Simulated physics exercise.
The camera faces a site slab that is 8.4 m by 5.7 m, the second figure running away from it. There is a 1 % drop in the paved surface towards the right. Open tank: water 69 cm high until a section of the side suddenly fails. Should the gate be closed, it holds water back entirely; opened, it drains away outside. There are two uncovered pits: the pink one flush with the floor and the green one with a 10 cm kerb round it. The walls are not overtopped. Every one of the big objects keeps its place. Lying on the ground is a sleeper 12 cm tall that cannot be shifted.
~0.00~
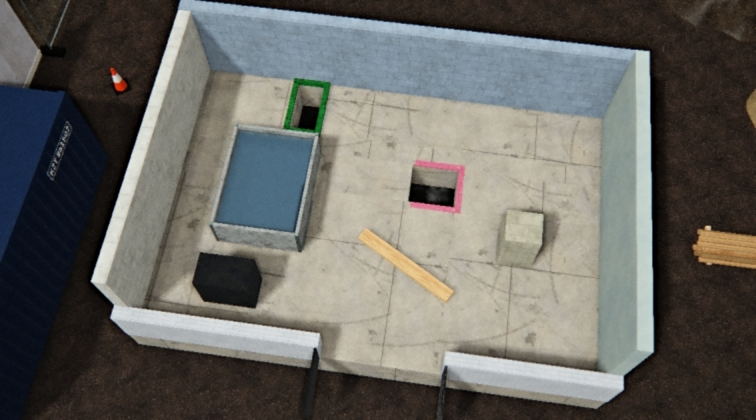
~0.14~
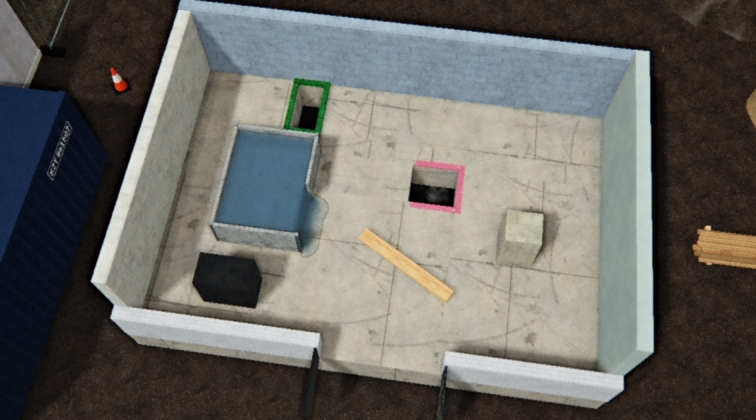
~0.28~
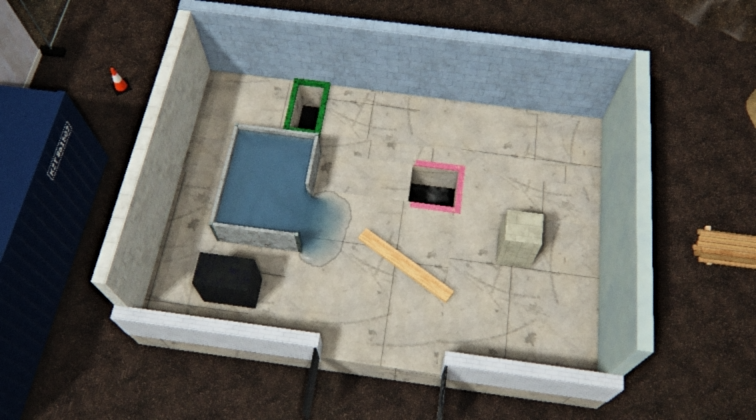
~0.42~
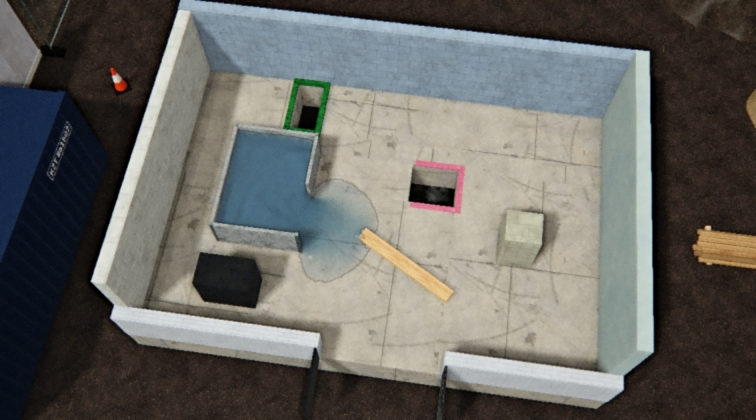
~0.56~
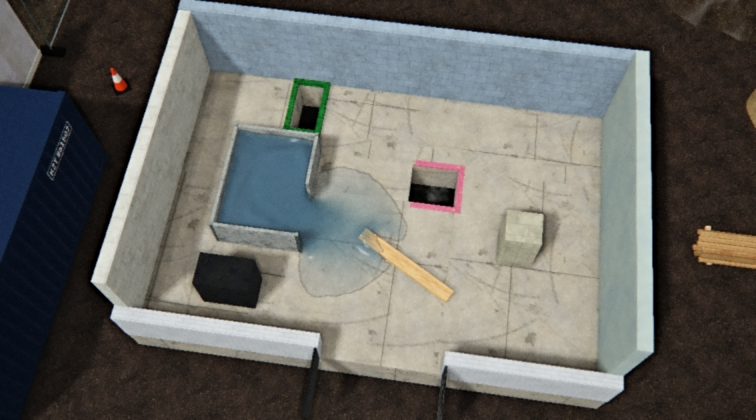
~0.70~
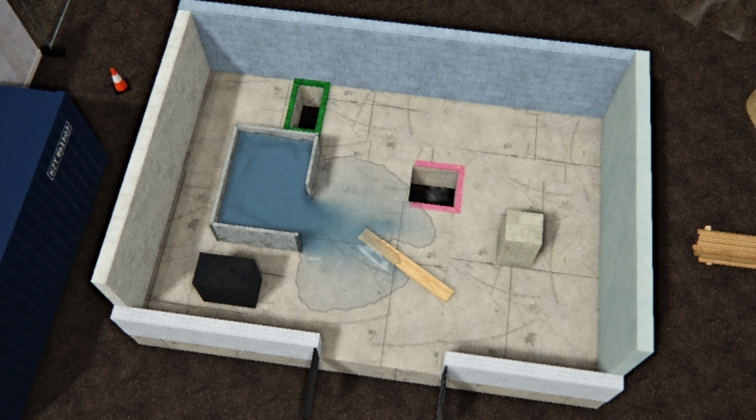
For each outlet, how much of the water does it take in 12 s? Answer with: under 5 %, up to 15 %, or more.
Gate: More than 15 %; pink pit: More than 15 %; green pit: Less than 5 %.
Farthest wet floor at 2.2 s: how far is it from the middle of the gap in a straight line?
It's close to 6.0 metres.
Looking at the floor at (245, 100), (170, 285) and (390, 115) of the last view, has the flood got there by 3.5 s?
Going through the three points: Not yet touched, then not yet touched, then not yet touched.
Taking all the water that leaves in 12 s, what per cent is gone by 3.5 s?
Roughly 45 %.
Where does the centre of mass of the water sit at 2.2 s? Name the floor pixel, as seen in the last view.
Its balance point sits around (341, 232).
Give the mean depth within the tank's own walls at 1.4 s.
The mean depth is around 43 cm.
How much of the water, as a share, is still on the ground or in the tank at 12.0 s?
Some 54 out of every hundred parts.
After 1.4 s water covers 25 % of the floor and is deepest (34 cm) near (314, 233); gone so far, the gate 0 %, the pink pit 3 %, the green pit 0 %.
After 2.2 s water covers 40 % of the floor and is deepest (26 cm) near (459, 364); gone so far, the gate 4 %, the pink pit 7 %, the green pit 0 %.
After 3.5 s water covers 45 % of the floor and is deepest (28 cm) near (589, 382); gone so far, the gate 9 %, the pink pit 12 %, the green pit 0 %.
After 7.0 s water covers 50 % of the floor and is deepest (16 cm) near (594, 134); gone so far, the gate 16 %, the pink pit 18 %, the green pit 0 %.
After 12.0 s water covers 65 % of the floor and is deepest (8 cm) near (592, 228); gone so far, the gate 21 %, the pink pit 26 %, the green pit 0 %.
